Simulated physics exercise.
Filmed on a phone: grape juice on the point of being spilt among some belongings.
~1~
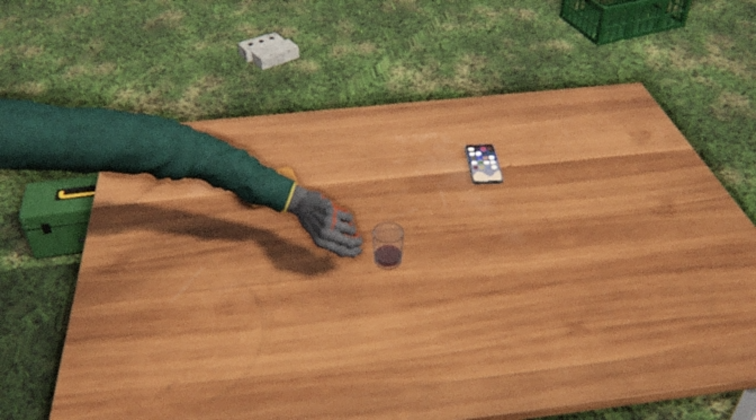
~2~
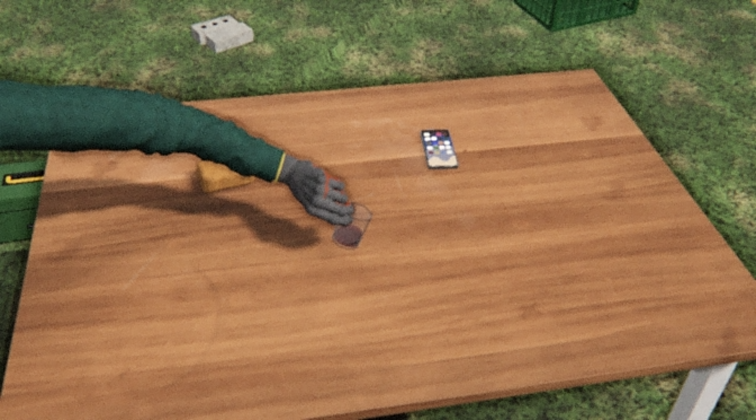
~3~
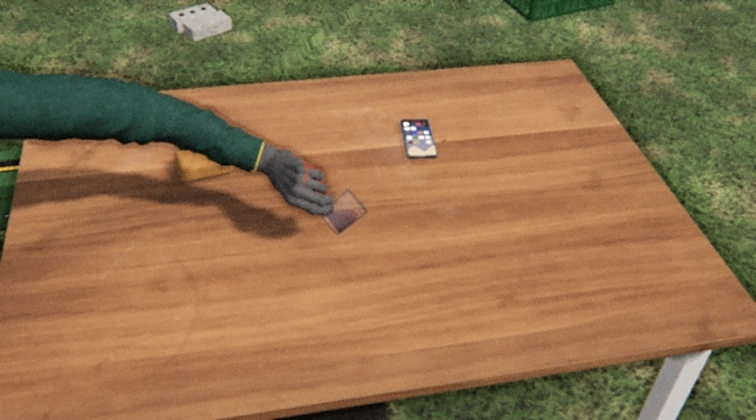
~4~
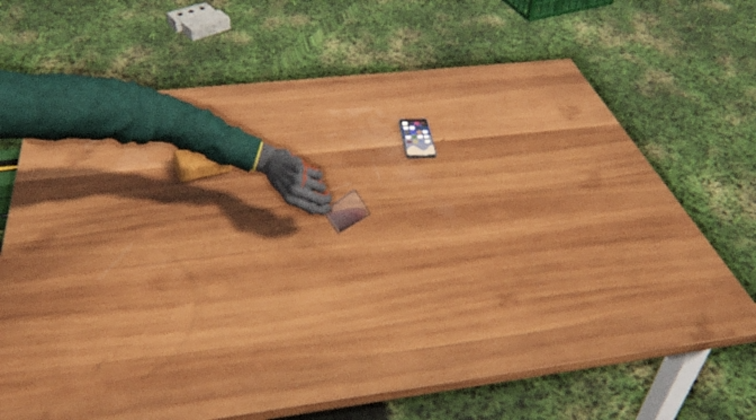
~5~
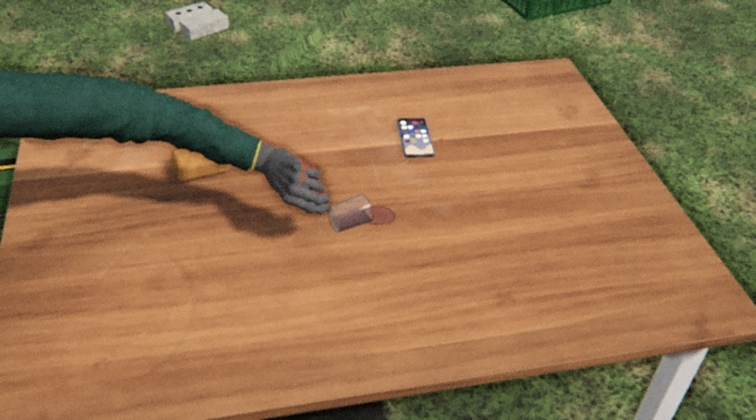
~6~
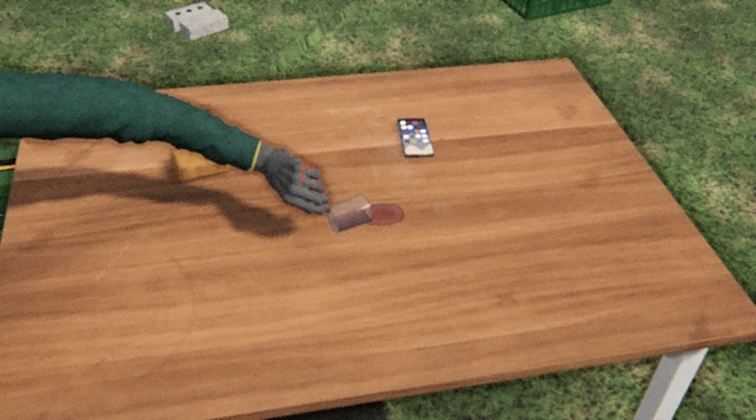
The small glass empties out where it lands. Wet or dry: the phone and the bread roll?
Check the phone: It is left dry. Check the bread roll: It is left dry.
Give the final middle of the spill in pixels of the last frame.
Resting centre: Around (424, 202).
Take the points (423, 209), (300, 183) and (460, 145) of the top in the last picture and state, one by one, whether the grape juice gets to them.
Going in the order asked, the first spot is inside the spill, the second is outside the spill and the third is outside the spill.
Soon after, the puddle covers about as much as a saucer; the phone is dry; the bread roll is dry.
In the end, the puddle covers about as much as a saucer; the phone is dry; the bread roll is dry.
